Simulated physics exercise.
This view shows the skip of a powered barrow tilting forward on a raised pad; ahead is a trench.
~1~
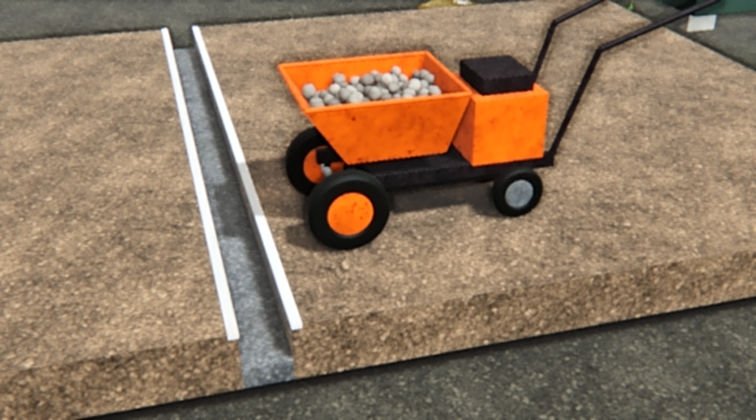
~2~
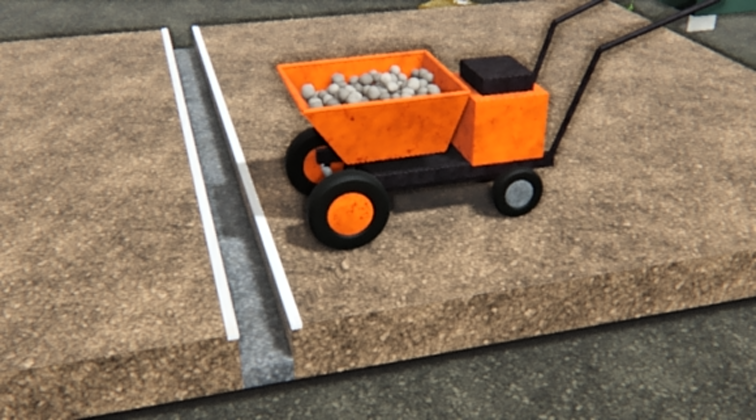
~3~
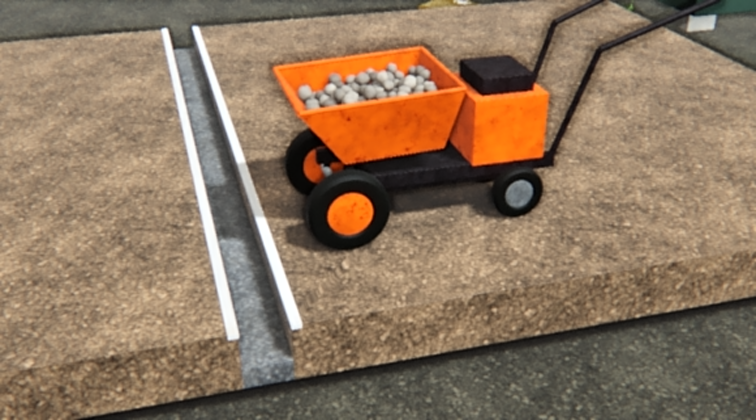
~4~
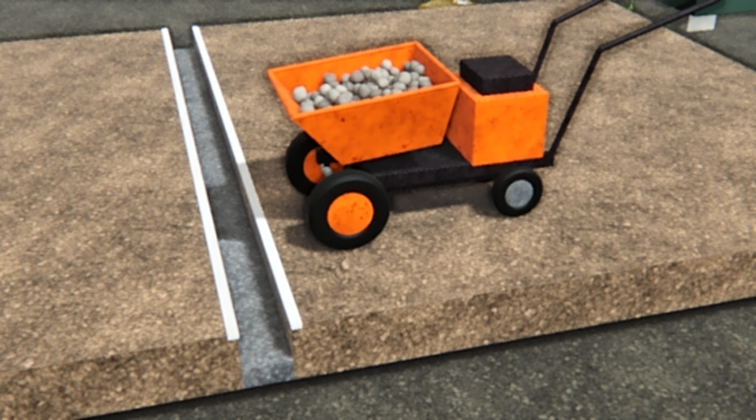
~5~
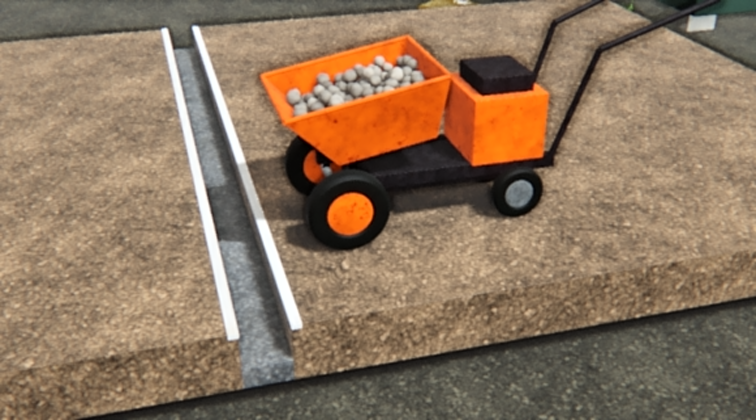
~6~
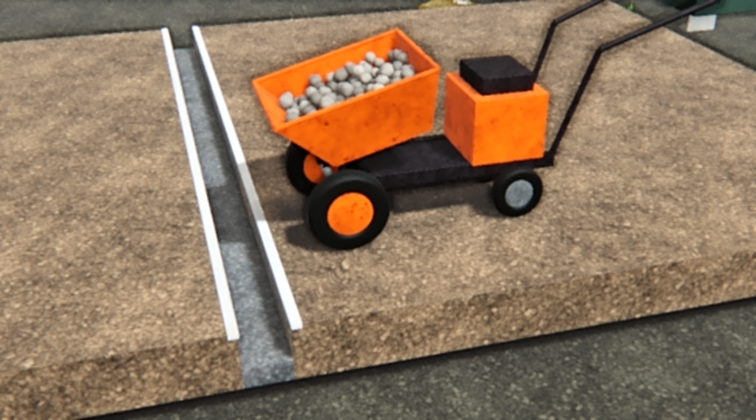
An orange skip full of grey stones tilts forward on a barrow beside a trench.
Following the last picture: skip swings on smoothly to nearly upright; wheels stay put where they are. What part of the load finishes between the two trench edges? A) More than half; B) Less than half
Less than half (B).
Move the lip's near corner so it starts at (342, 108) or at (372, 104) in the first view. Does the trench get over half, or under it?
The bulk, then the bulk.
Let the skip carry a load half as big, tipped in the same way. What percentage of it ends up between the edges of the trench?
Share: Approx. 20 %.
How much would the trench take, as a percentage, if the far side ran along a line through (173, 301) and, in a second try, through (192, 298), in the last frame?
The share would be 90 % first and 70 % second.
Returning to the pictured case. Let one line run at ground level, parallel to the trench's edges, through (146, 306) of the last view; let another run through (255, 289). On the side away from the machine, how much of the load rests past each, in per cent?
Roughly 30 and 80 %.
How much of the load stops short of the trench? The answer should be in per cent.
Roughly 0 per cent of the load.
Shortly afterwards, skip tipped steeply; the whole lot in the skip.
Next, skip tipped right over; the bulk in the skip; only a few in or heaped over the trench; a little beyond it; only a few falling.
Some moments later, skip tipped right over; near a quarter in the skip; a little in or heaped over the trench; near two thirds beyond it.
In the end, skip tipped right over; a little in the skip; a little in or heaped over the trench; the bulk beyond it.
